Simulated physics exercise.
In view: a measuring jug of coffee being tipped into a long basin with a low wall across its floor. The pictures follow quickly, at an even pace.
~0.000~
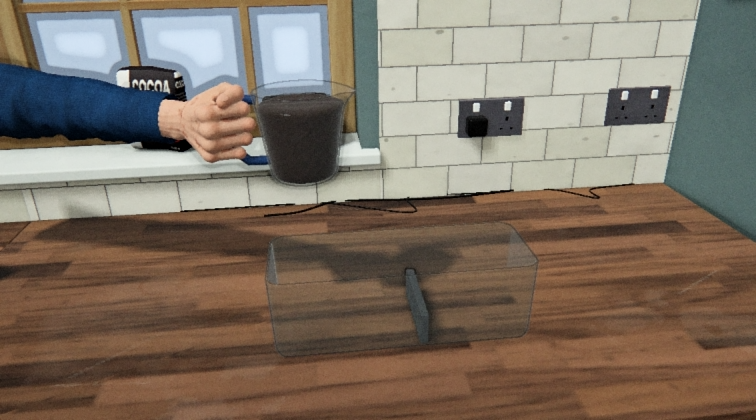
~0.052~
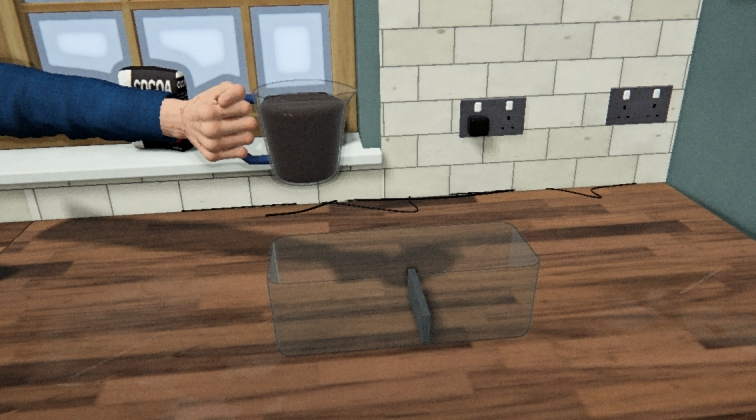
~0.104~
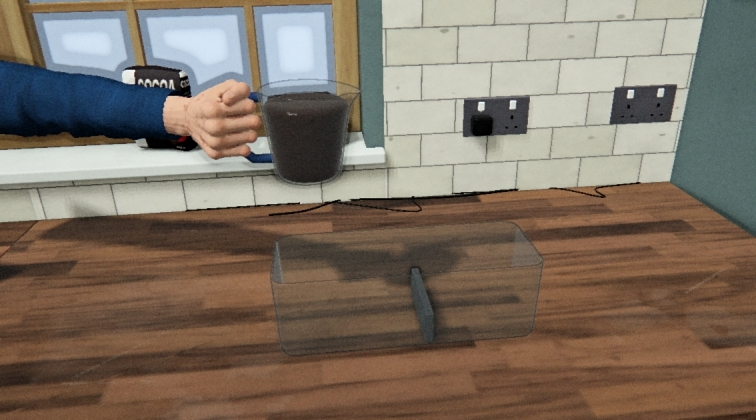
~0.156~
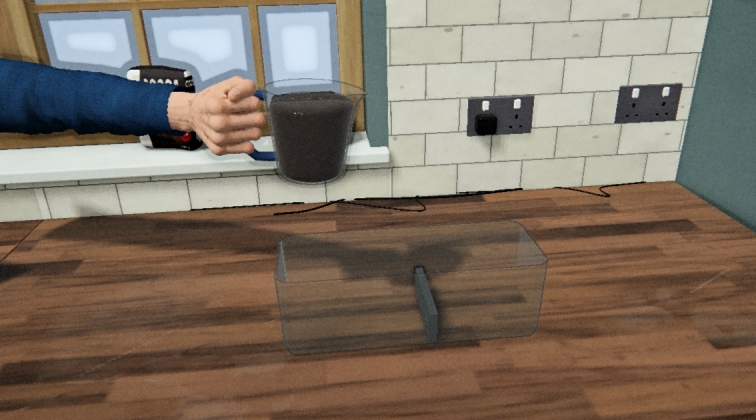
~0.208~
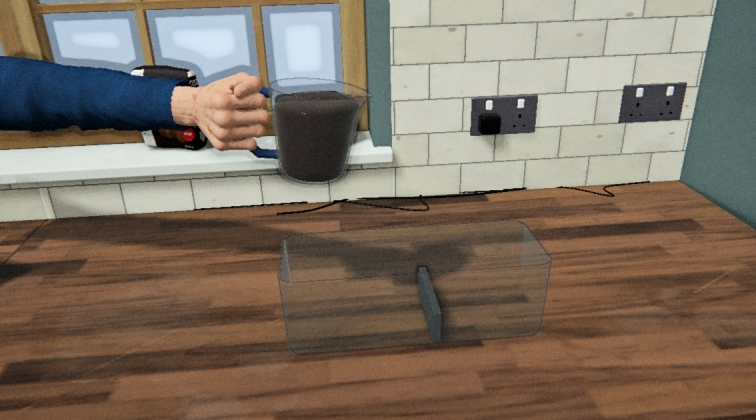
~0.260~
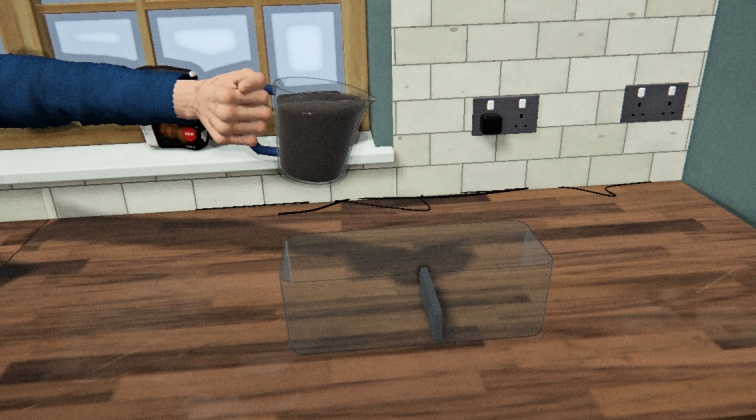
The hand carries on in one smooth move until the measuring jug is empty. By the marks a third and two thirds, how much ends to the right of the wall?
The share right of the wall is from a third to two thirds.
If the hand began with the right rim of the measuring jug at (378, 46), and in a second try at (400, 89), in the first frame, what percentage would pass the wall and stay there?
First some 80, then 90 per cent.
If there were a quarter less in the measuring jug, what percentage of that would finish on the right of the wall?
It comes to 25 per cent or so.
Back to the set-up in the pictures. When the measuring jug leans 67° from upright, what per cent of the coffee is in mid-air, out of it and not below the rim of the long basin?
About 20 per cent.
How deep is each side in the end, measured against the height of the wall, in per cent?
Some 30 per cent left and 40 right.
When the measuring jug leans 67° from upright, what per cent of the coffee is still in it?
It comes to 70 per cent or so.
A moment on, the measuring jug is tipped part way and 71 per cent is still to pour, 2 is left of the wall and 6 right of it.
Next, the measuring jug is tipped right over and 11 per cent is still to pour, 26 is left of the wall and 46 right of it.
Then the measuring jug is tipped right over and 0 per cent is still to pour, 50 is left of the wall and 48 right of it.
Later the measuring jug is tipped right over and 0 per cent is still to pour, 50 is left of the wall and 48 right of it.
At rest 50 per cent lies left of the wall, 48 right of it and 2 outside.
